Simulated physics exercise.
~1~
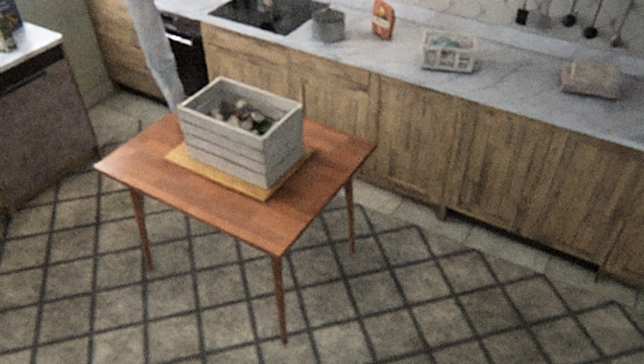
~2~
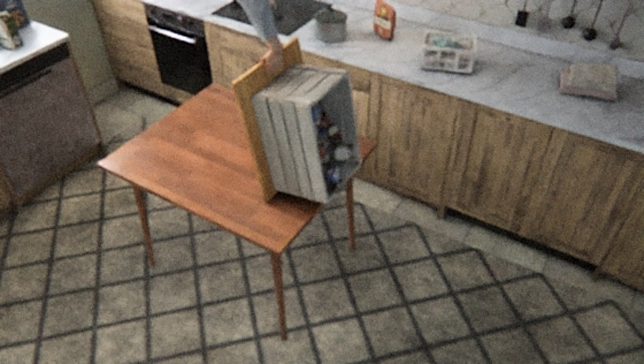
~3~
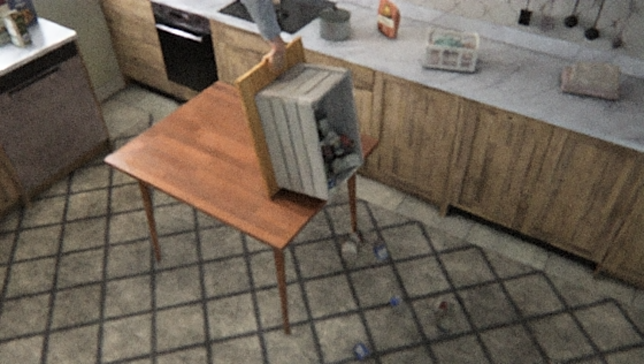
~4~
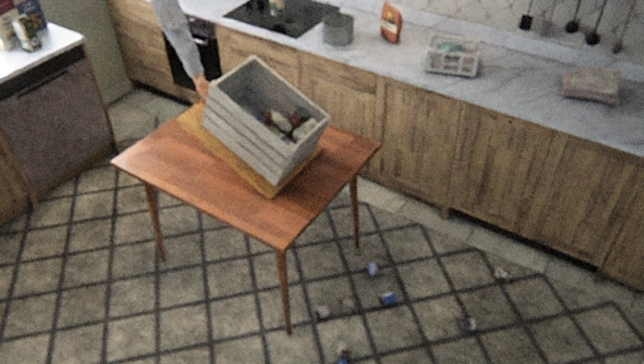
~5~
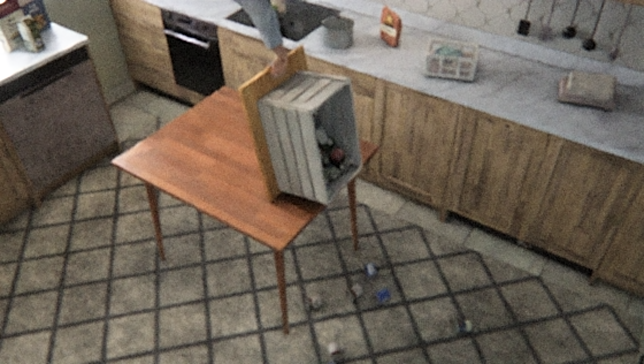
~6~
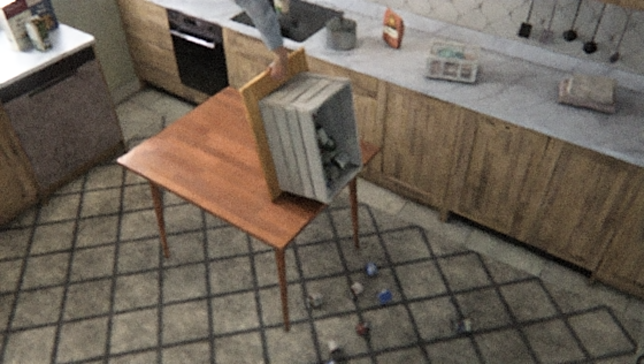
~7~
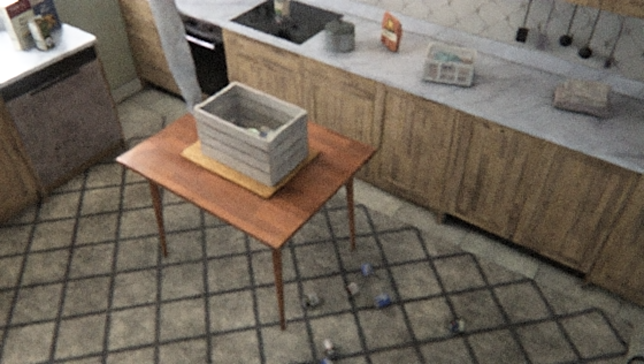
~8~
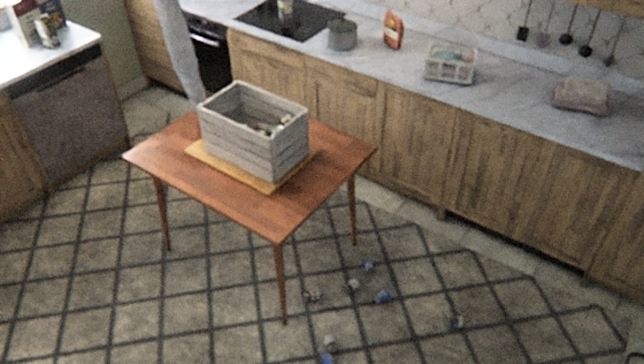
In a kitchen with wooden cabinets and a patterned floor, a white slatted tub full of small tins sits on a board on a wooden table. A hand at the board's far side lifts it, tipping the tub steeply over to the right. Several tins spill over the rim and scatter across the floor. The board is lowered partway, then raised to the same steep angle again, and a few more tins end up below. Finally the board is laid flat on the table, with the tub upright, many tins still inside and others strewn on the floor.
